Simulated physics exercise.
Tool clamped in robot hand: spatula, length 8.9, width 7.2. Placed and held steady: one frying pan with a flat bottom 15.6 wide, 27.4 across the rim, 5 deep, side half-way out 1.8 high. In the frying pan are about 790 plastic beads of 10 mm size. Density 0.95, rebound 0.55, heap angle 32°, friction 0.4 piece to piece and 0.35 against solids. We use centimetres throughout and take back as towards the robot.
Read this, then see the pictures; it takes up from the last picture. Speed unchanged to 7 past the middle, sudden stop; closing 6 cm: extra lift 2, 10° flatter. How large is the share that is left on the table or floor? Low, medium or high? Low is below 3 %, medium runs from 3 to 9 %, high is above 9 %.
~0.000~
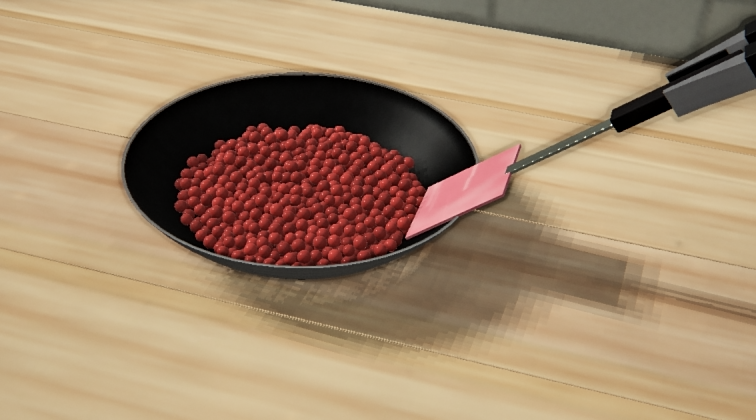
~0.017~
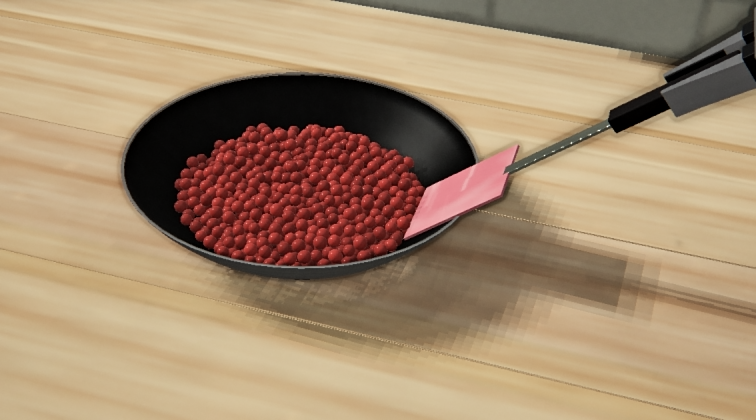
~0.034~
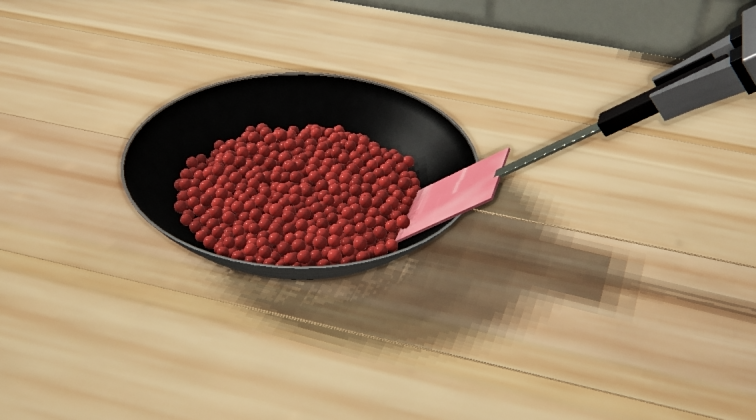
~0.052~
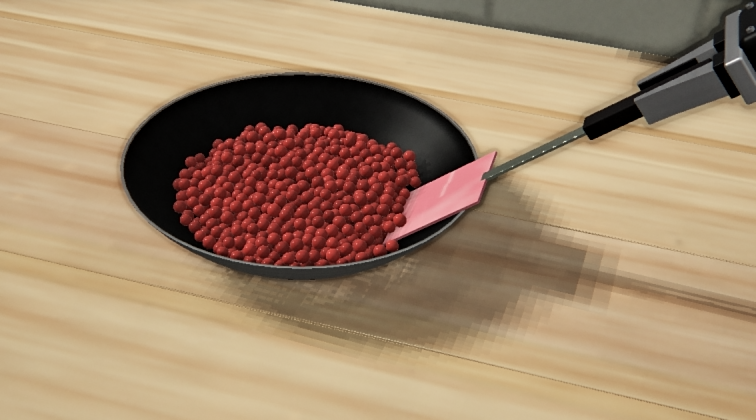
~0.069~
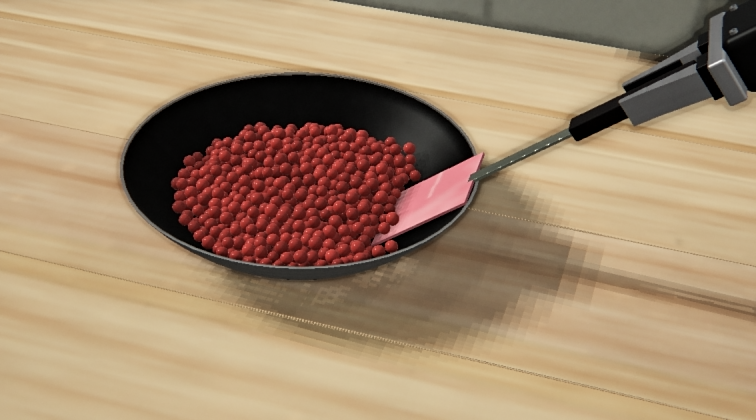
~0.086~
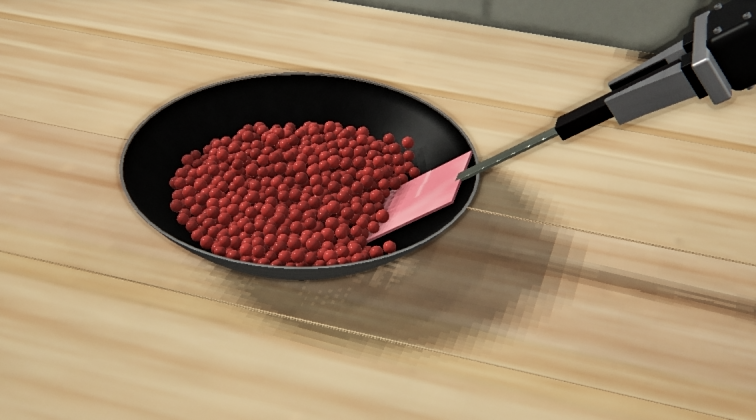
The share is low, below 3 %.
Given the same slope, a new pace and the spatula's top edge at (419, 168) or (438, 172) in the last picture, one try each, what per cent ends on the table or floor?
Near 5 per cent in the first try and near 0 per cent in the second.
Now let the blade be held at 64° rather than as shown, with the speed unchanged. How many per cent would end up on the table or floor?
Somewhere around 0 per cent would end on the table or floor.
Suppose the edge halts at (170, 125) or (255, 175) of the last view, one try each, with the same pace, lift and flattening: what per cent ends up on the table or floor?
I'd say roughly 25 per cent, then roughly 0 per cent.
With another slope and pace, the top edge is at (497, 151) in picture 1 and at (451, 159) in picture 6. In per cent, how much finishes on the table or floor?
Roughly 0 percent ends up there.
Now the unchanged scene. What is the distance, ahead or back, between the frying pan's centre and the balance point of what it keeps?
I'd say it's roughly 3.5 cm toward the front.
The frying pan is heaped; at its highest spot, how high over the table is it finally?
Top of the heap: Roughly 6.0 cm above the table top.
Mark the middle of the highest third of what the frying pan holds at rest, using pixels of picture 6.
Somewhere near (212, 151) in the last picture.
After 0.17 s, sloping 40°, highest piece 4 above the table; 792 in the frying pan.
After 0.26 s, sloping 36°, highest piece 5 above the table; 792 in the frying pan.
After 0.50 s, sloping 30°, highest piece 5 above the table; 792 in the frying pan.
After 1.55 s, sloping 30°, highest piece 5 above the table; 792 in the frying pan.
At rest, 792 in the frying pan. That is 0 % on the table or floor.
